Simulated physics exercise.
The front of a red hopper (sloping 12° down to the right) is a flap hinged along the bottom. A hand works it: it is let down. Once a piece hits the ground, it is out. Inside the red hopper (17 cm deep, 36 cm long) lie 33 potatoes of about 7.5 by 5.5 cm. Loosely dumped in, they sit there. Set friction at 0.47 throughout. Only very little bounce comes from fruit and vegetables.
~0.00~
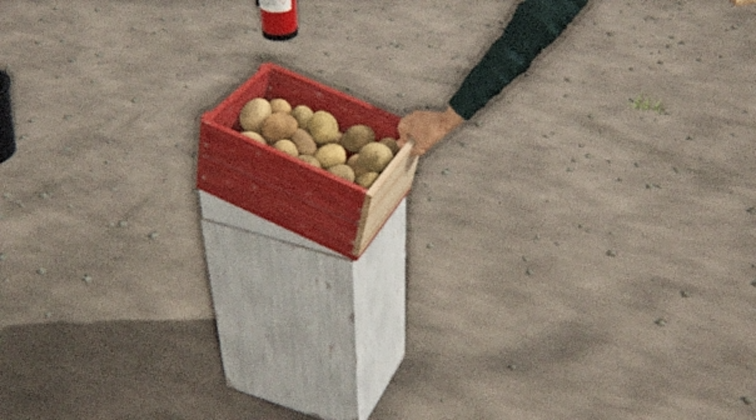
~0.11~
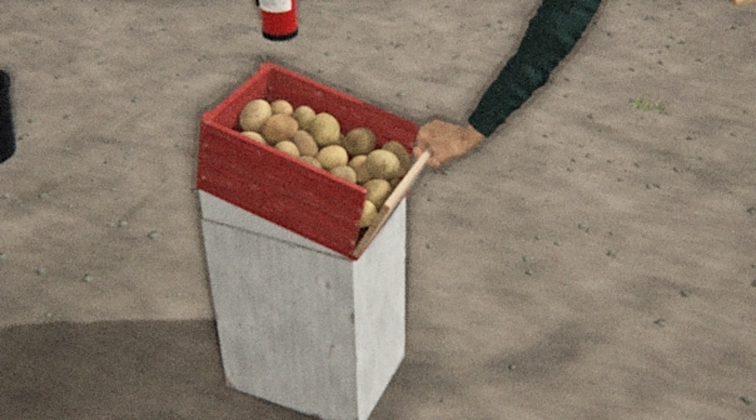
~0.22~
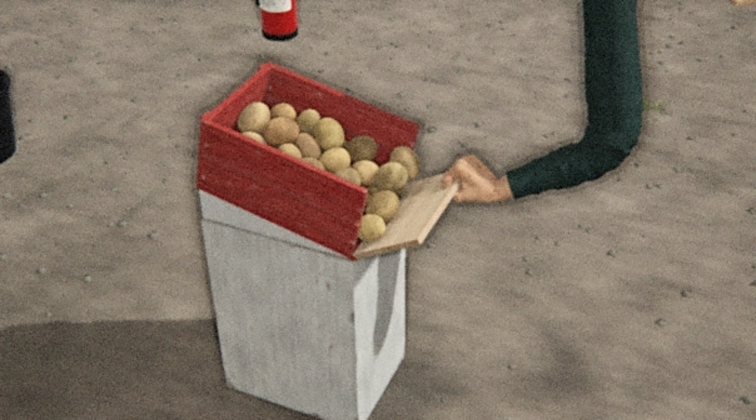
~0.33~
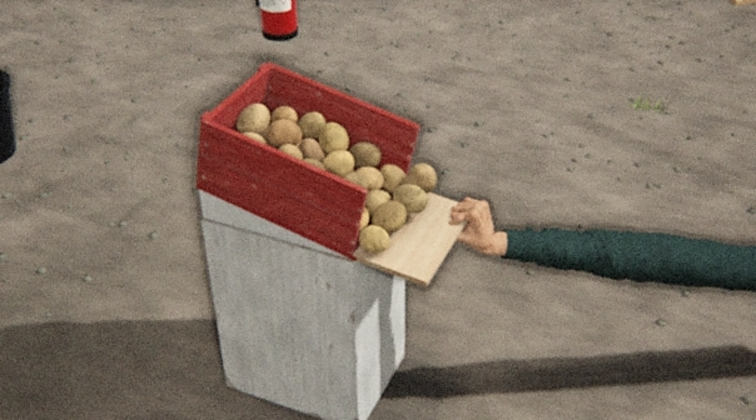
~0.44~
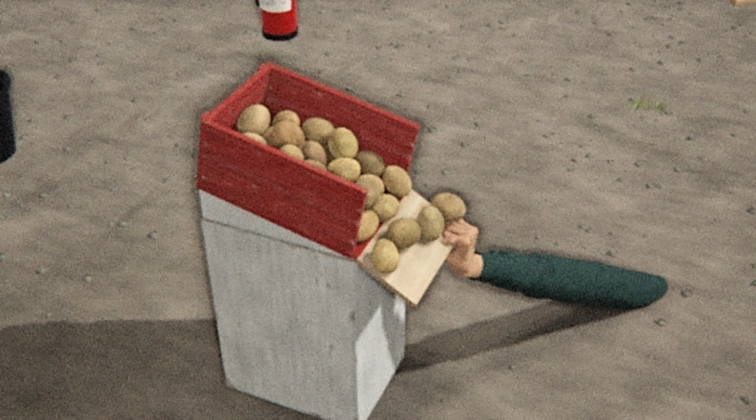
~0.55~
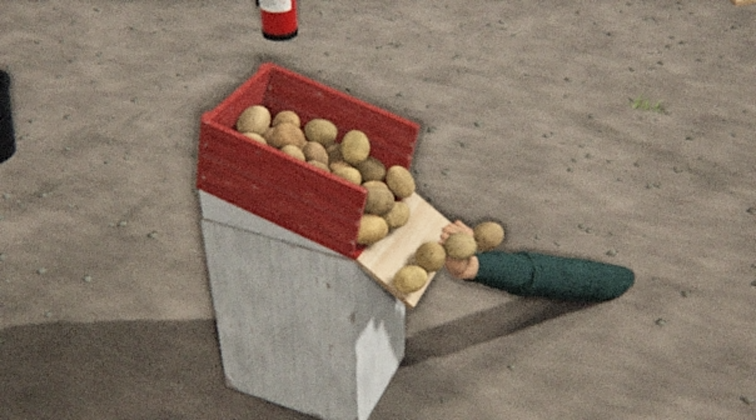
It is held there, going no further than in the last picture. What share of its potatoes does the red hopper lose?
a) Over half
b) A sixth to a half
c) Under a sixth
Answer: B.
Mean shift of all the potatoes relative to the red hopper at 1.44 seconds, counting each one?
Rightwards, roughly 22 cm.
After 0.69 s, the red hopper is down by 3 of 33.
After 0.87 s, the red hopper is down by 5 of 33.
After 1.12 s, the red hopper is down by 8 of 33.
When it is over (at 1.44 s), the red hopper is down by 11 of 33. Asked share, 11 of 33, 33 per cent.
